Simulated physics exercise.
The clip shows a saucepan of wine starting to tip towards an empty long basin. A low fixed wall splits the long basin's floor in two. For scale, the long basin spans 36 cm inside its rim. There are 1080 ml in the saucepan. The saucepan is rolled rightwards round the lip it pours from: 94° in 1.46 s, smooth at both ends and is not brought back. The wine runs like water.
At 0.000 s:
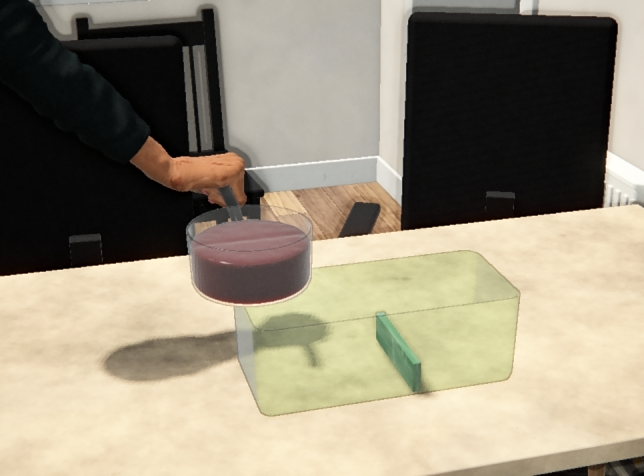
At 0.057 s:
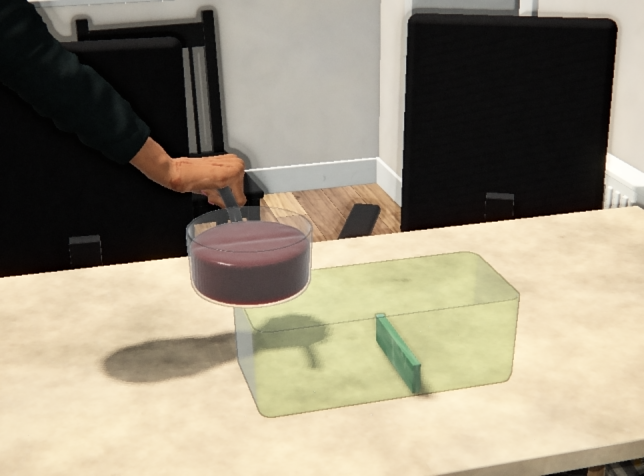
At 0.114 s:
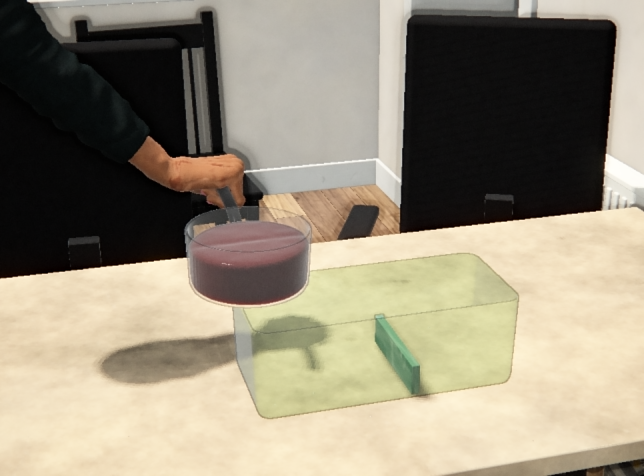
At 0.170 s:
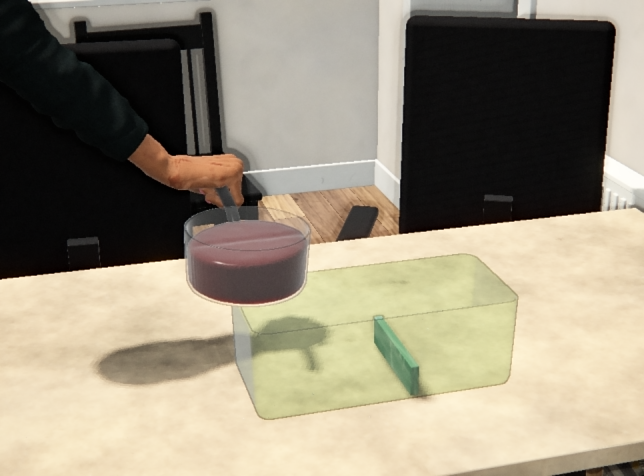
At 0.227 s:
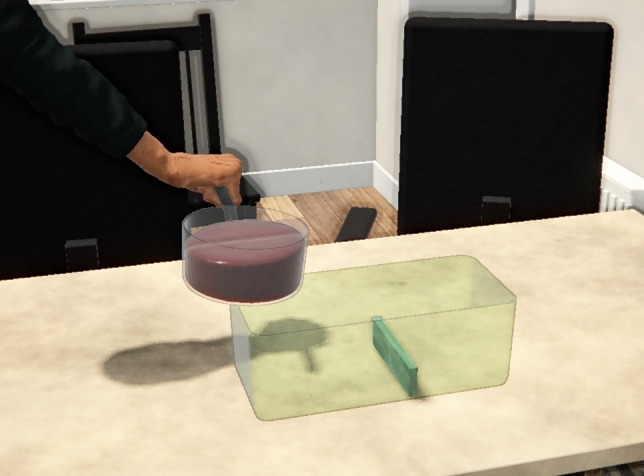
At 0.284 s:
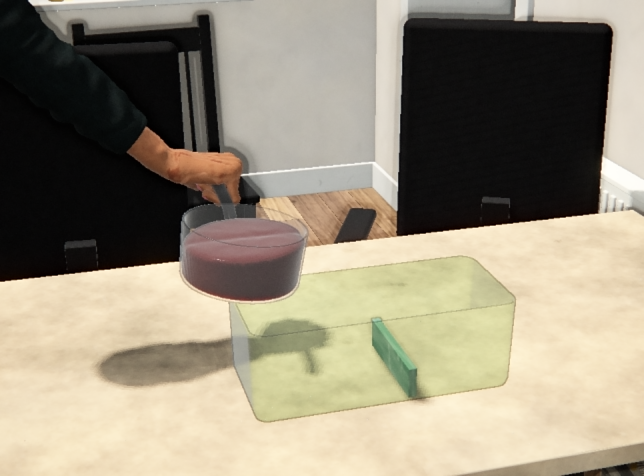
At a pale stone-topped table with dark chairs behind it, a hand holds a clear saucepan of dark red wine above the left end of an empty, see-through yellow-green basin with a green wall inside. The pan stays almost level at first, then tilts slightly rightwards, the wine remaining inside.
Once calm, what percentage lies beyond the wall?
Roughly 29 per cent is past the wall.
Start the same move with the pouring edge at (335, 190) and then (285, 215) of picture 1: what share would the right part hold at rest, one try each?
In turn about 85 and 5 per cent.
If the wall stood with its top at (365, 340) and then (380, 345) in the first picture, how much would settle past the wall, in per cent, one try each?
First 85, then 60 per cent.
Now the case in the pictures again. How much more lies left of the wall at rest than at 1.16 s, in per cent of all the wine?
Some 30 per cent.
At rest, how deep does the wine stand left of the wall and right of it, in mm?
Some 22 mm on the left and 14 mm on the right.
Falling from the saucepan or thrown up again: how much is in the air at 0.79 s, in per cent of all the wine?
Some 22 per cent.
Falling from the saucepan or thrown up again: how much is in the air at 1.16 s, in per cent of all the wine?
Near 16 in a hundred.
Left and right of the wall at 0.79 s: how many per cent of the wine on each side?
Some 6 per cent left and 0 right.
After 0.79 s the tilt is 53° and 73 per cent is still to pour, 6 is left of the wall and 0 right of it.
After 1.16 s the tilt is 84° and 20 per cent is still to pour, 40 is left of the wall and 24 right of it.
After 1.54 s the tilt is 94° and 3 per cent is still to pour, 65 is left of the wall and 28 right of it.
After 1.96 s the tilt is 94° and 1 per cent is still to pour, 69 is left of the wall and 29 right of it.
In the end 70 per cent lies left of the wall, 29 right of it and 1 outside.
